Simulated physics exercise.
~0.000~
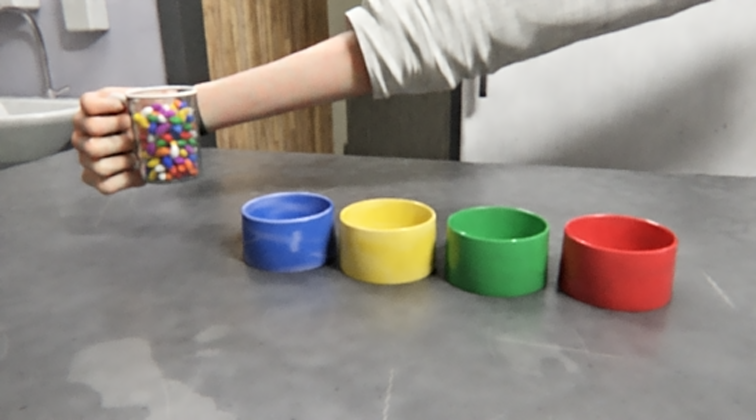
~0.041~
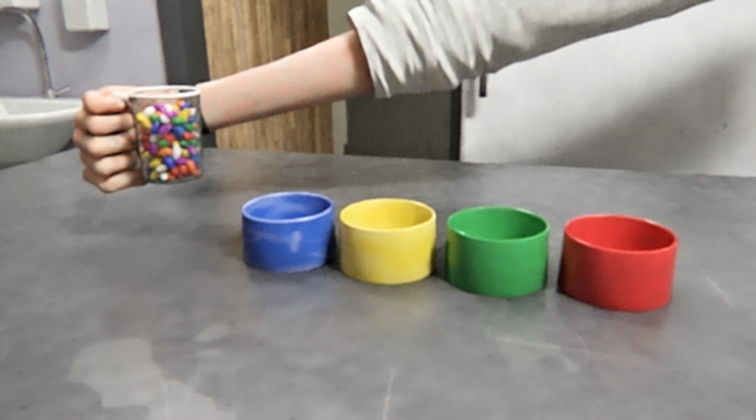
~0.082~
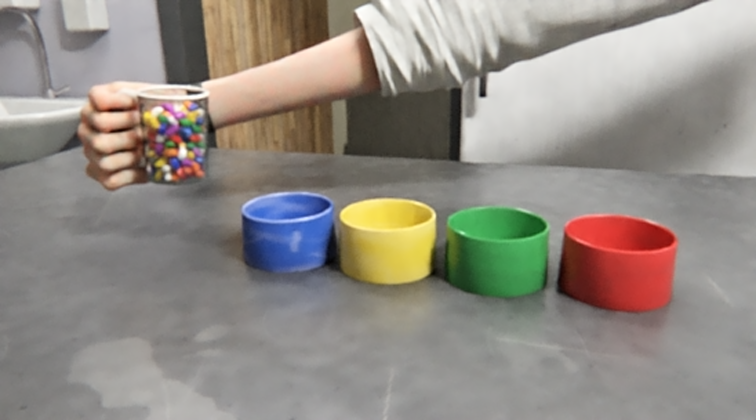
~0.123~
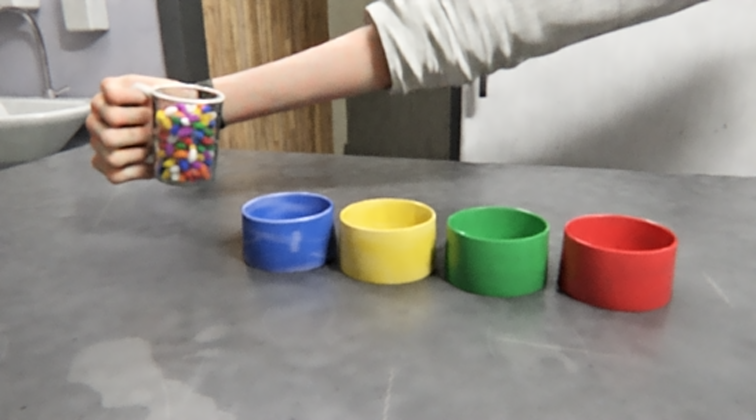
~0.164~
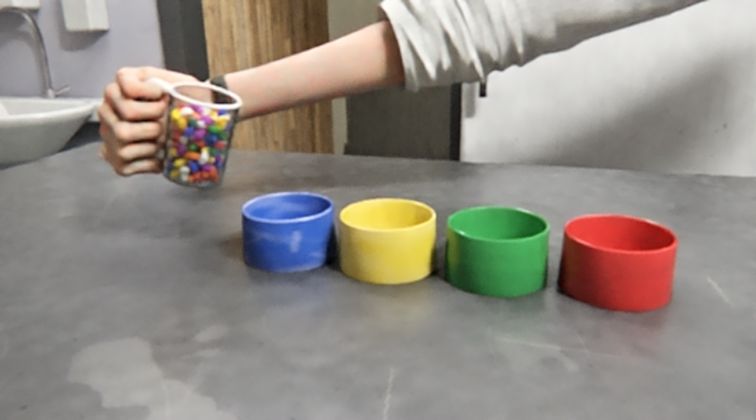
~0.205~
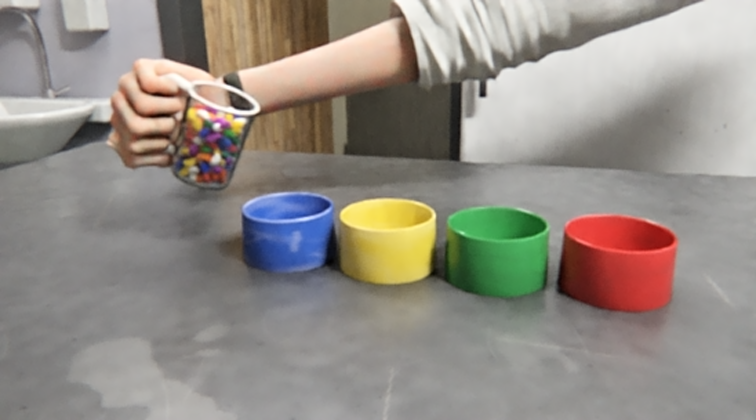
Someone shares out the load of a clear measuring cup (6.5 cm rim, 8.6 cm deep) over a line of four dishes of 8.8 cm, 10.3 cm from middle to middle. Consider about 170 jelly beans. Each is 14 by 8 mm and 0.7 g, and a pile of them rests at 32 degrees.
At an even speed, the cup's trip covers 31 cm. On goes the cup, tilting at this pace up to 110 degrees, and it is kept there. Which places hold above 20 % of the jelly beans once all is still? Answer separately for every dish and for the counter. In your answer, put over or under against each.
Red dish - under; blue dish - under; green dish - over; yellow dish - under; counter - over.
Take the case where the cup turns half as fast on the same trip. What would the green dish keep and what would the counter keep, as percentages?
Then green 80 and counter 10.
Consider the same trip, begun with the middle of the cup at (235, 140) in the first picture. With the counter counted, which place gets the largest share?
Top spot: Red.
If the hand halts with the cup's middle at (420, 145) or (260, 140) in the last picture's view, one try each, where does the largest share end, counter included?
I'd expect green to win the first try and blue the second.
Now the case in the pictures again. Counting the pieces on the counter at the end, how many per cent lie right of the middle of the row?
90 per cent.
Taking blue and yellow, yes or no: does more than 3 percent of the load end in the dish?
For the blue dish, no, it doesn't; for the yellow dish, no, it doesn't.
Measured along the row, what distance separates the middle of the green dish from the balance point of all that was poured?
Near 2 cm, shifted toward increasing x.
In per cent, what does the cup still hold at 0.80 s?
That would be some 80 per cent.
After 0.56 s, tilt 83 degrees; cup holds 100 %.
Then, at 0.80 s, tilt 110 degrees; cup holds 80 %, green 15 %.
Then, at 1.15 s, tilt 110 degrees; cup holds 5 %, red 5 %, green 60 %.
In the end, at 2.2 s, red 5 %, blue 0 %, green 65 %, yellow 0 %, counter 30 %.
